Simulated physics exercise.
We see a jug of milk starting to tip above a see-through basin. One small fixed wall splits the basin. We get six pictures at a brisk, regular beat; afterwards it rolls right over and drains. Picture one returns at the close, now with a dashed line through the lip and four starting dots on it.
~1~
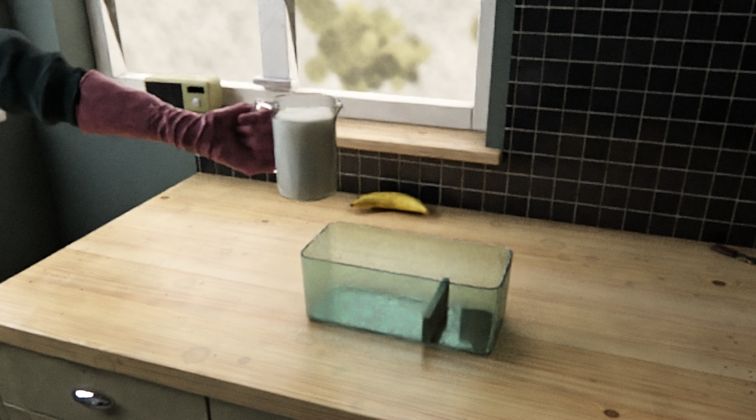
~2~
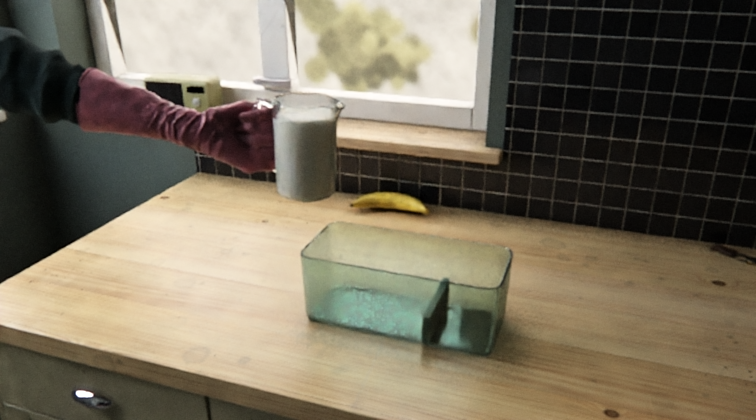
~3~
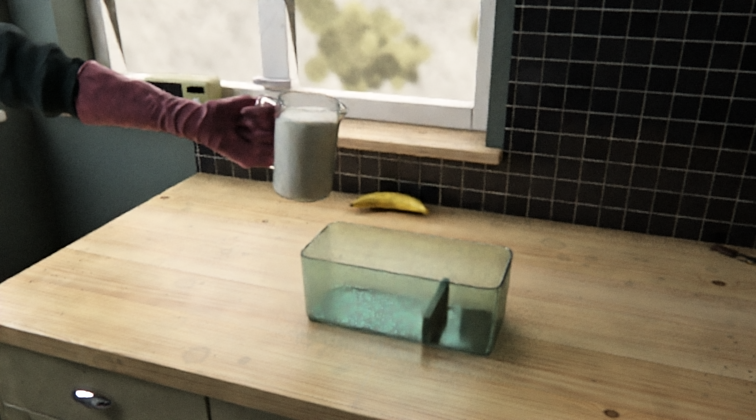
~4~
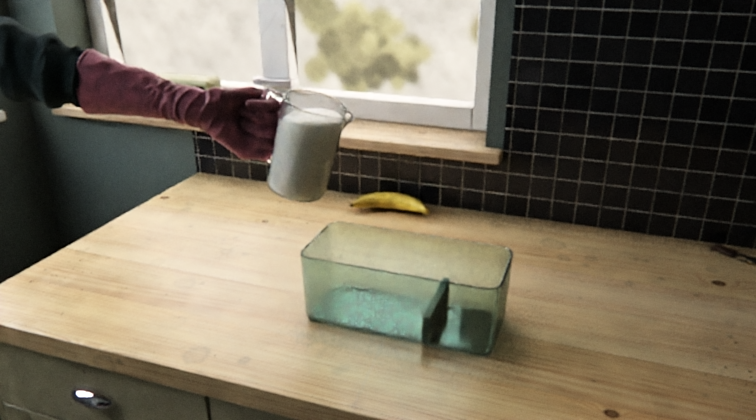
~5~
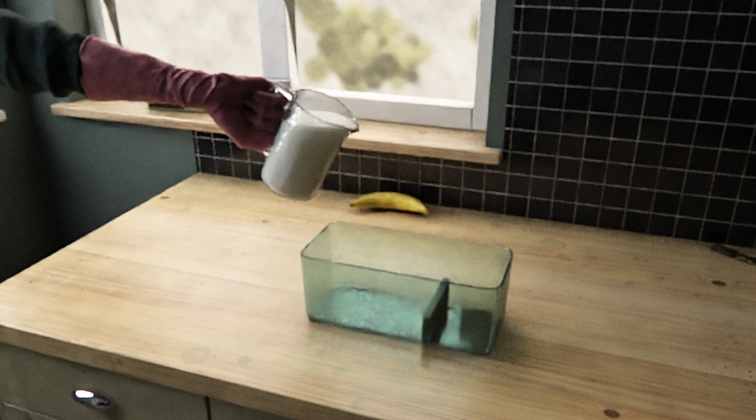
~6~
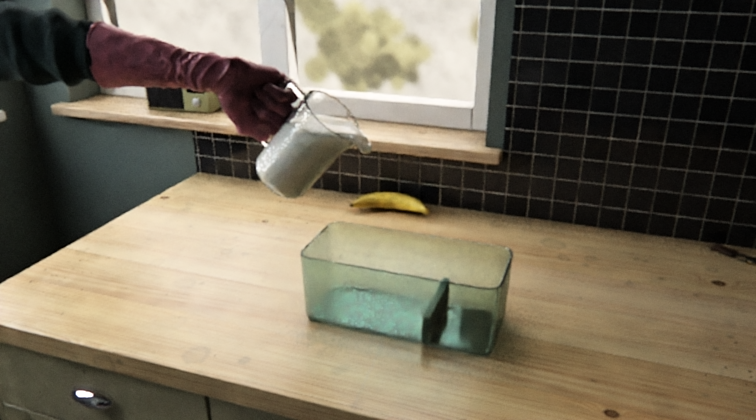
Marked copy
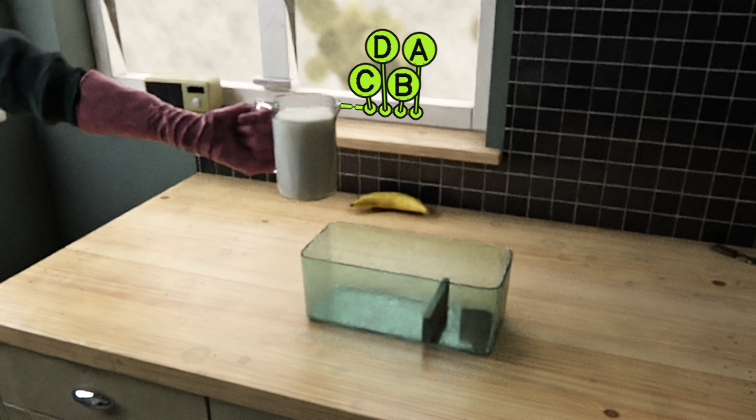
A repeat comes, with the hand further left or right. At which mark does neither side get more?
I would pick spot D.
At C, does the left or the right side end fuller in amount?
The left one.
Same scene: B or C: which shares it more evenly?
B.
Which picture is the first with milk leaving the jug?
In picture 6.
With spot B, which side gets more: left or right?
More ends on the right.
On the marked copy, A at (415, 112); B at (400, 111); C at (370, 108); D at (385, 109).
With A, about 30 % ends left of the wall and 66 % right of it; 4 % is lost outside.
With B, about 33 % ends left of the wall and 64 % right of it; 3 % is lost outside.
With C, about 81 % ends left of the wall and 15 % right of it; 5 % is lost outside.
With D, about 50 % ends left of the wall and 47 % right of it.
